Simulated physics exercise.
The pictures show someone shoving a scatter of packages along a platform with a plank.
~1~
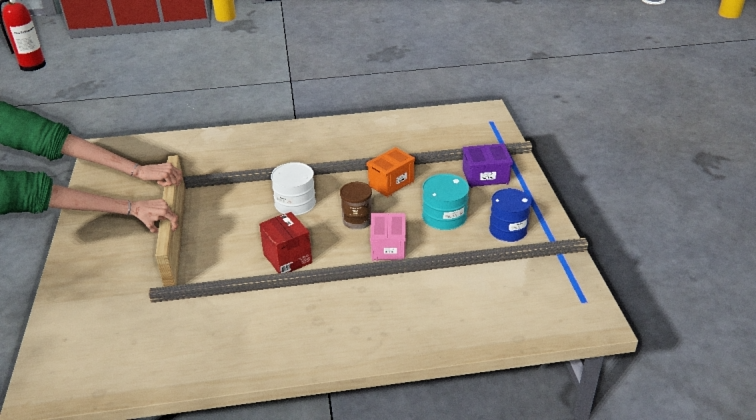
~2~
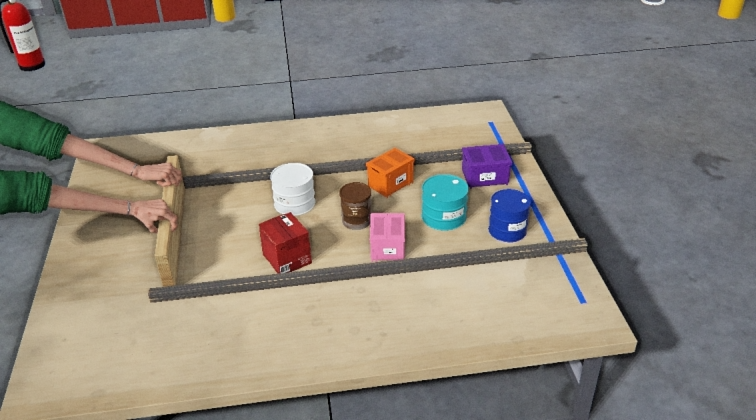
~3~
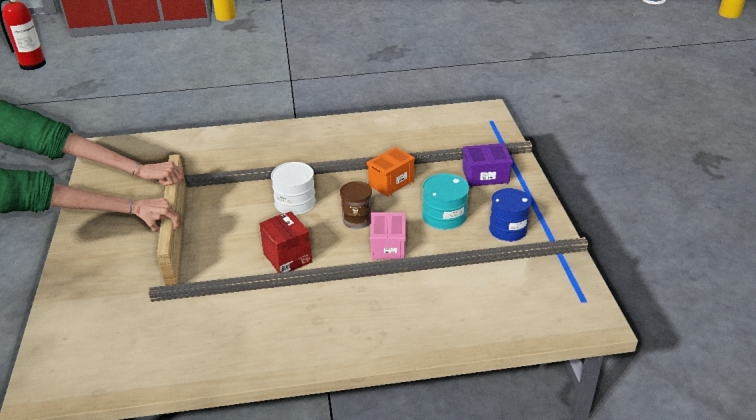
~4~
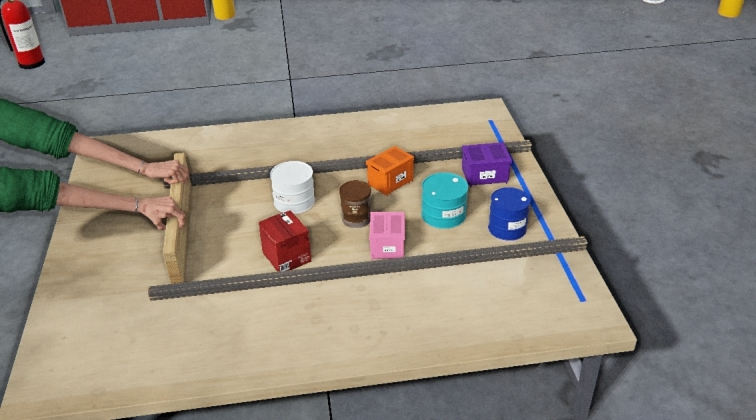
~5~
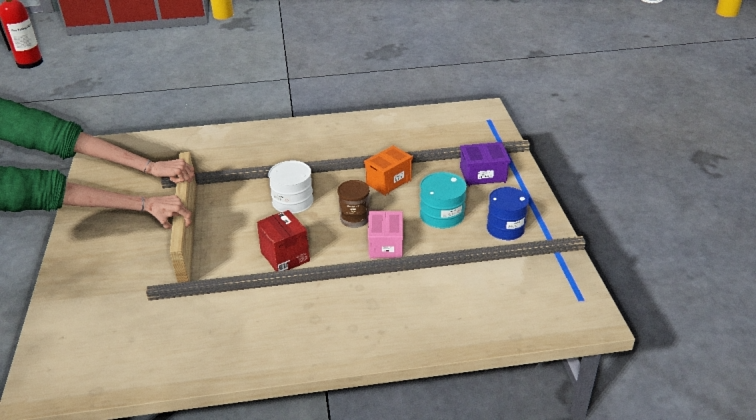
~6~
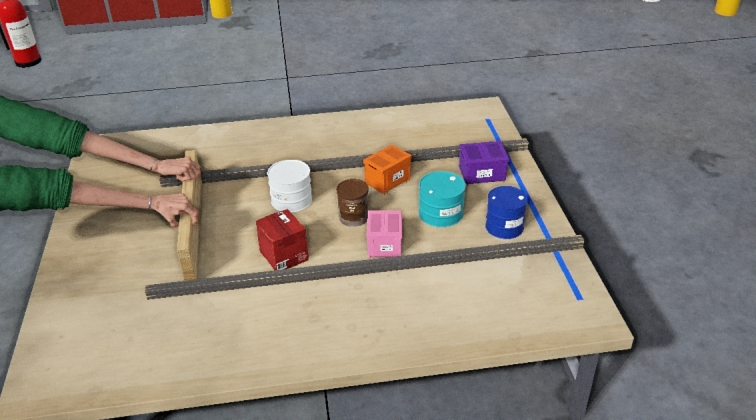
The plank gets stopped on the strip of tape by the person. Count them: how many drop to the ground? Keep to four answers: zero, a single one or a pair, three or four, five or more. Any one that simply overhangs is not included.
You'd find the ones that came down come in at more than four here.
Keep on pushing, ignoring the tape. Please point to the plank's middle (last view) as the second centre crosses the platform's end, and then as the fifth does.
Near (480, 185) and (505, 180).
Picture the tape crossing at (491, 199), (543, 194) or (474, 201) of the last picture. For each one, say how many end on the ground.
It would be 2, 8 and 1.
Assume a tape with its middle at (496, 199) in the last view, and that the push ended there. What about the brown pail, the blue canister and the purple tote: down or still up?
First, the brown pail is safe; next, the blue canister takes the fall; last, the purple tote takes the fall.
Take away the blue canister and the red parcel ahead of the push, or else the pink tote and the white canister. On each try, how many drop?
The first count is 3 and the second is 3.
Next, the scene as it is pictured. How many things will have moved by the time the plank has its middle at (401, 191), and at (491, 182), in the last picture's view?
First 7, after that 8.
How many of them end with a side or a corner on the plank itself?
3 of them.
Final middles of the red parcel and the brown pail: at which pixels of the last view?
The red parcel stops around (563, 213); the brown pail around (544, 182).
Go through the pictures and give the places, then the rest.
The first picture shows purple tote (487, 166); blue canister (510, 215); turquoise canister (445, 202); plank (172, 219); tape (531, 198).
The second picture shows blue canister (509, 216); pink tote (388, 237).
The third picture shows turquoise canister (445, 201); white canister (294, 188).
The fourth picture shows purple tote (486, 164); plank (179, 217).
The fifth picture shows blue canister (507, 213); orange tote (389, 171).
The sixth picture shows purple tote (483, 163); blue canister (506, 212); turquoise canister (442, 199); plank (191, 214); tape (527, 195).
Soon after, none off yet; purple tote at rest near (483, 163); blue canister at rest near (506, 212); turquoise canister at rest near (442, 199).
Then, none off yet; purple tote moved a little near (501, 162); blue canister moved a little near (512, 212); turquoise canister moved about its own width near (472, 198).
By the end, the number that fall off is five or more; fallen, pink tote, orange tote, turquoise canister, blue canister and purple tote.
